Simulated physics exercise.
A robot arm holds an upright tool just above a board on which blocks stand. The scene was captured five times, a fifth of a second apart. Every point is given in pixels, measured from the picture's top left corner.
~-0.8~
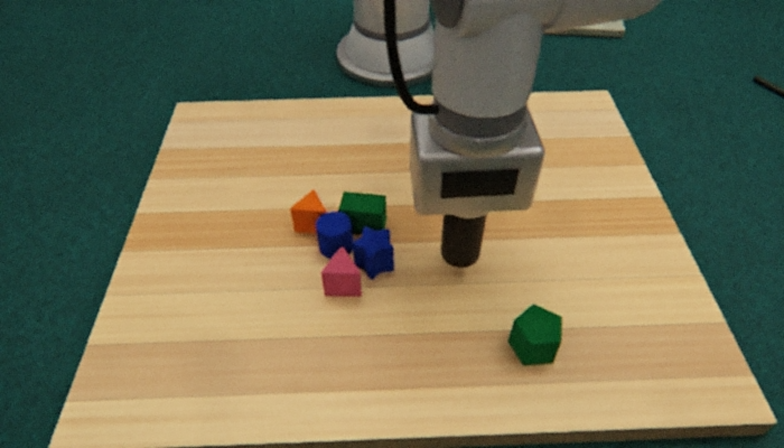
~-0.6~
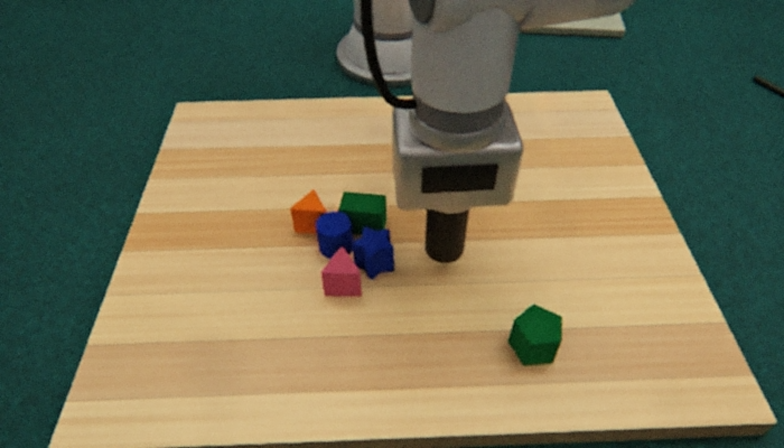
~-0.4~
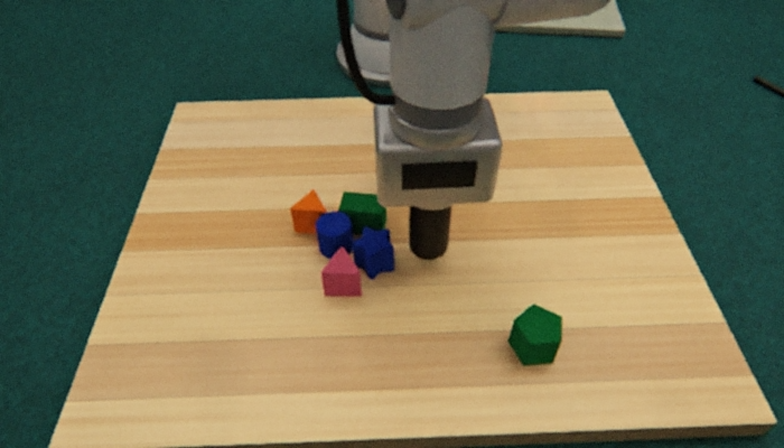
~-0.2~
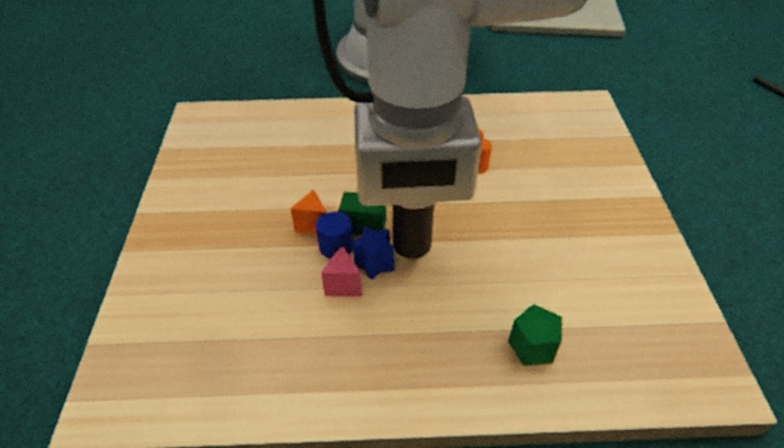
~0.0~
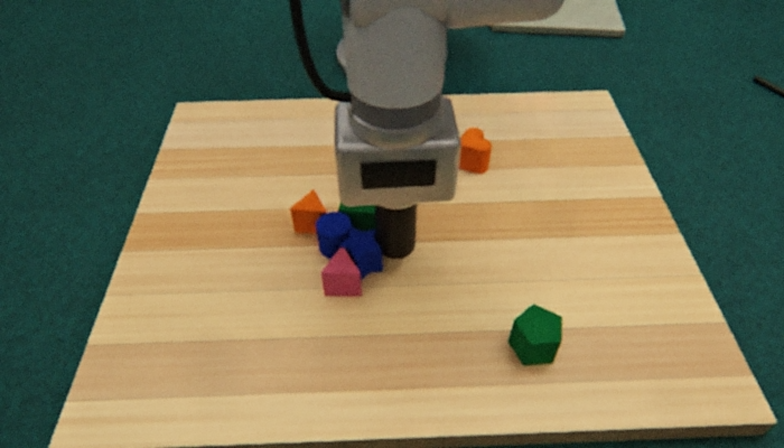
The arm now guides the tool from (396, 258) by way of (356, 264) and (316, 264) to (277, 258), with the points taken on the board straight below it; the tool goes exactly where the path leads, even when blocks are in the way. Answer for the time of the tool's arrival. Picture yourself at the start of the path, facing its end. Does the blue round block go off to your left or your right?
The right.
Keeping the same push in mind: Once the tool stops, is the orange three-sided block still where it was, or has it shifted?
The block in question is displaced by the end.
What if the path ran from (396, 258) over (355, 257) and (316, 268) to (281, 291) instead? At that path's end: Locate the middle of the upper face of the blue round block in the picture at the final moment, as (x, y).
It should be at (295, 221) by then.
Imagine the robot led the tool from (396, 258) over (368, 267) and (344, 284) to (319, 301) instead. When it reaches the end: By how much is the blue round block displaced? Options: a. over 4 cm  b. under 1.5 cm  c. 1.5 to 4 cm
The correct letter is c.
What follows on the original path. One third of the way, tool at (354, 251); blue round block at (309, 222); pink three-sided block at (313, 276), turned 55° anticlockwise; blue star at (319, 249).
Two thirds of the way, tool at (313, 250); orange three-sided block at (307, 197); blue round block at (296, 217); pink three-sided block at (311, 277), turned 65° anticlockwise; blue star at (277, 253), turned 15° anticlockwise.
At the end, tool at (274, 244); orange three-sided block at (305, 195), turned 25° clockwise; blue round block at (276, 207); pink three-sided block at (311, 277), turned 65° anticlockwise; blue star at (247, 258), turned 45° anticlockwise.
